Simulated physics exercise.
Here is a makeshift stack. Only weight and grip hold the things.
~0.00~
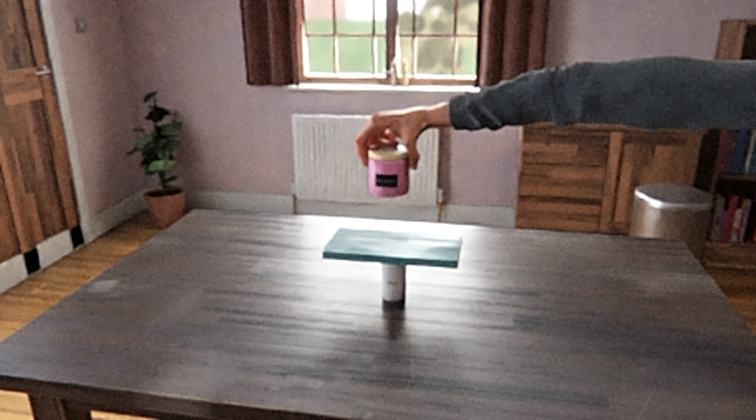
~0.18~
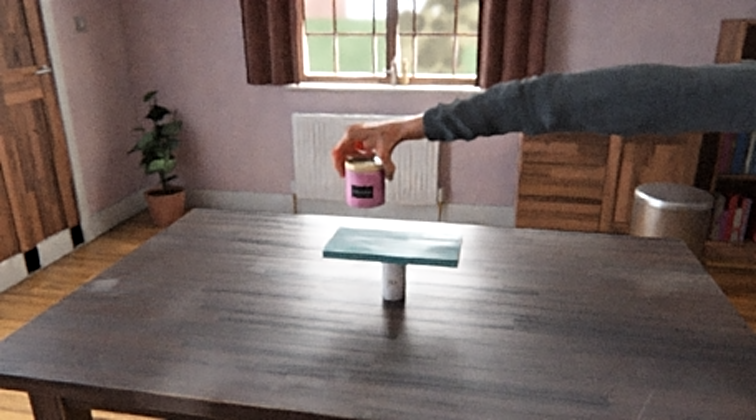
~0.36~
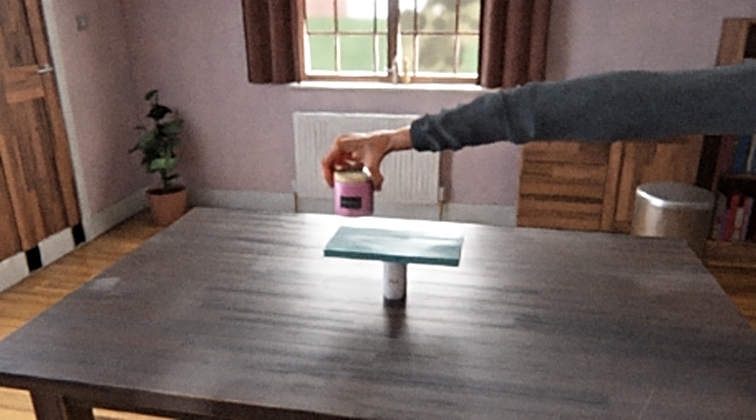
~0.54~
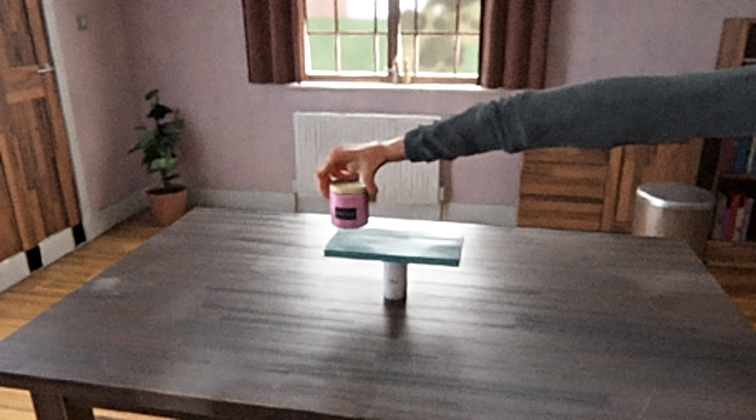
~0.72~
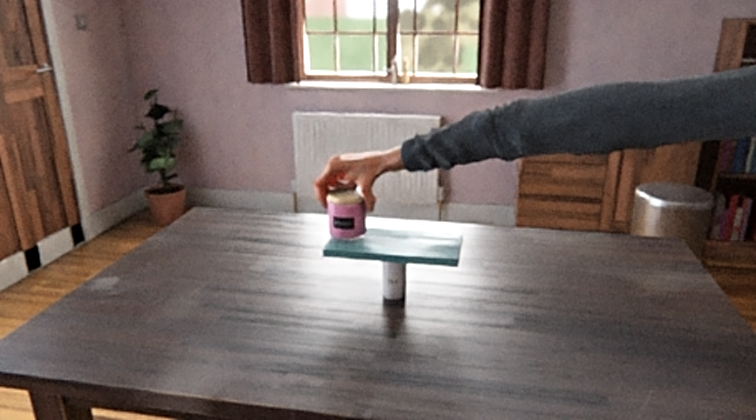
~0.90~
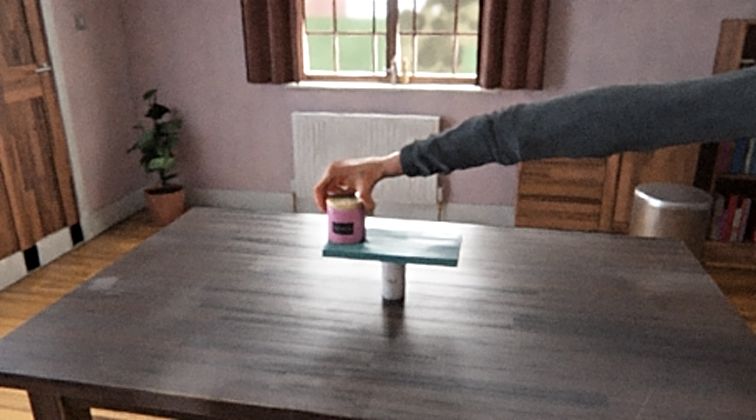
A hand lowers a pink jar onto the left end of a teal board and keeps holding it.
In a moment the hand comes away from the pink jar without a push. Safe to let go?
As it turns out, it gives way.
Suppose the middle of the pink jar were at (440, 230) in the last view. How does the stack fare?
Then it loses its balance.
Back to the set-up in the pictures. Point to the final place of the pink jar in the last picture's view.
Around (310, 269).
After 1.30 s, pink jar now fallen; turquoise board turned 38° from how it was put.
After 1.50 s, turquoise board turned 60° from how it was put.
After 1.70 s, turquoise board now fallen; white shaker turned 61° from how it was put.
After 1.80 s, white shaker on its side.
In the end (2.2 s), fallen, pink jar and turquoise board; toppled in the stack, white shaker. At the end, from the last picture's camera, pink jar near (310, 269). The stack loses its balance.
